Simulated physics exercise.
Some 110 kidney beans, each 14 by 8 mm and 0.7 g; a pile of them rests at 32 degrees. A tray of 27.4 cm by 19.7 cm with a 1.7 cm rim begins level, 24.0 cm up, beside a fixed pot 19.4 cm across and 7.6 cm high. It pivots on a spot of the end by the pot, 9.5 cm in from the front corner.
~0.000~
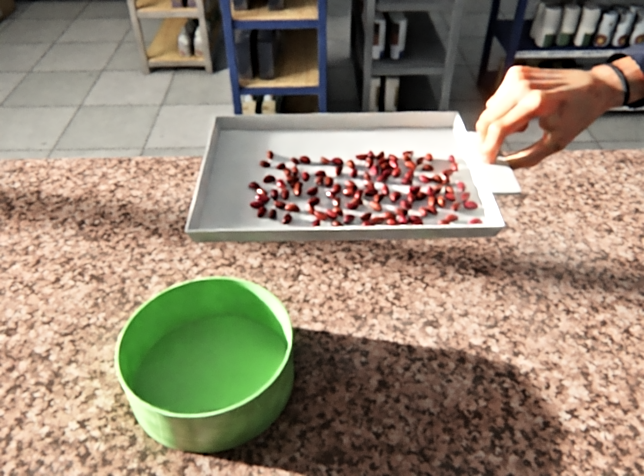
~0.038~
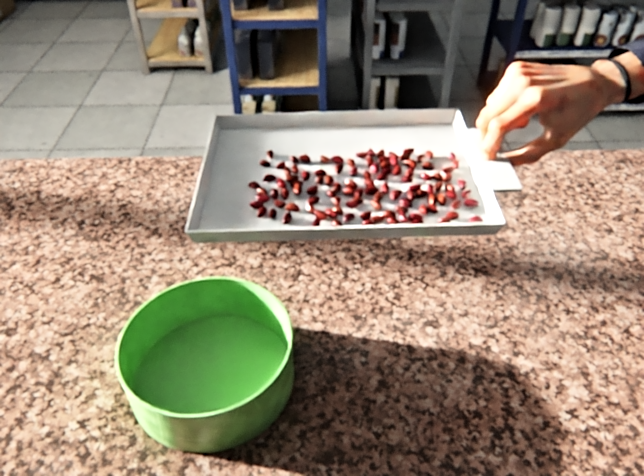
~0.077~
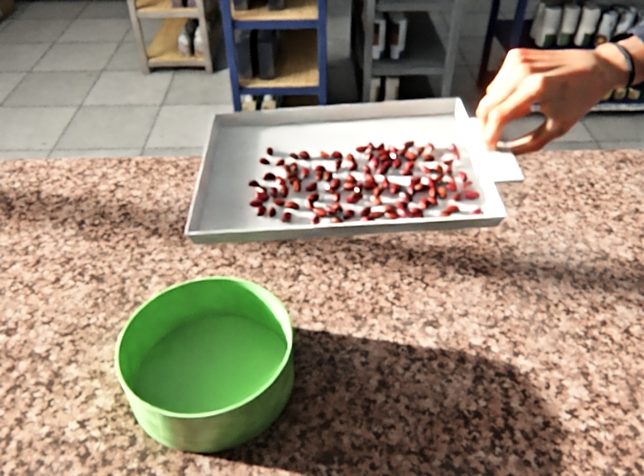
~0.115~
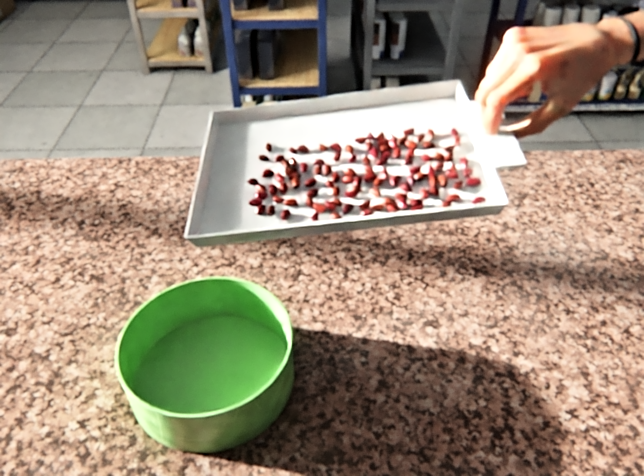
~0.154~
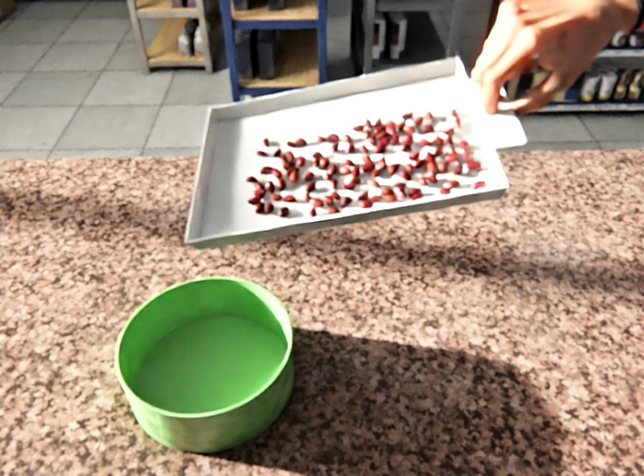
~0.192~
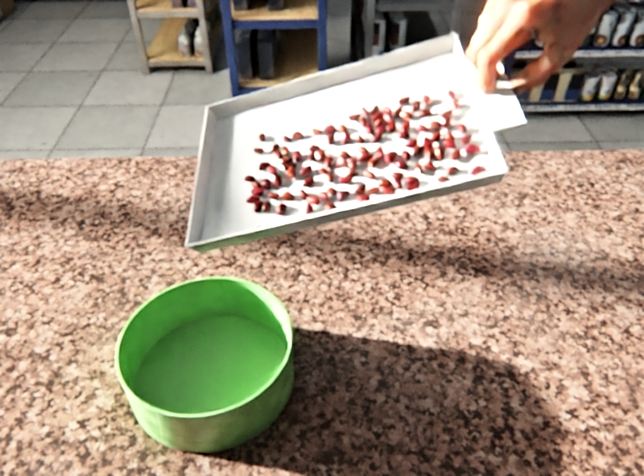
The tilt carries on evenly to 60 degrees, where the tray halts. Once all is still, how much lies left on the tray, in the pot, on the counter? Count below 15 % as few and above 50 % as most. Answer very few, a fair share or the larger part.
Left on the tray: A fair share; in the pot: The larger part; on the counter: Very few.
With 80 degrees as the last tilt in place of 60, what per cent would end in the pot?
In that case some 90 per cent.
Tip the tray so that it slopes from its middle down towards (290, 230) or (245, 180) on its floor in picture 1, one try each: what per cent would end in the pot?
About 35 and 40 per cent.
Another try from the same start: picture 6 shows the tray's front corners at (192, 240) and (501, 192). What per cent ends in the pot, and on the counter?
Pot 70, counter 0.
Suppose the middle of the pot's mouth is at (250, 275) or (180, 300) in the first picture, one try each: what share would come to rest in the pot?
About 0 and 40 per cent.
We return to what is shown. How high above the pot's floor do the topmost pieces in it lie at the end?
Roughly 1.5 cm.
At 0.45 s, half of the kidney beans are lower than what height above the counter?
About 30 cm.
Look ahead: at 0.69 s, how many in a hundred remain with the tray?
About 45 per cent.
After 0.35 s, tilt 42 degrees; the tray holds 100 %, the pot 0 %.
After 0.45 s, tilt 56 degrees; the tray holds 100 %, the pot 0 %.
After 0.69 s, tilt 60 degrees; the tray holds 45 %, the pot 10 %.
At rest (1.8 s), tray 25 %, pot 70 %, counter 5 %.
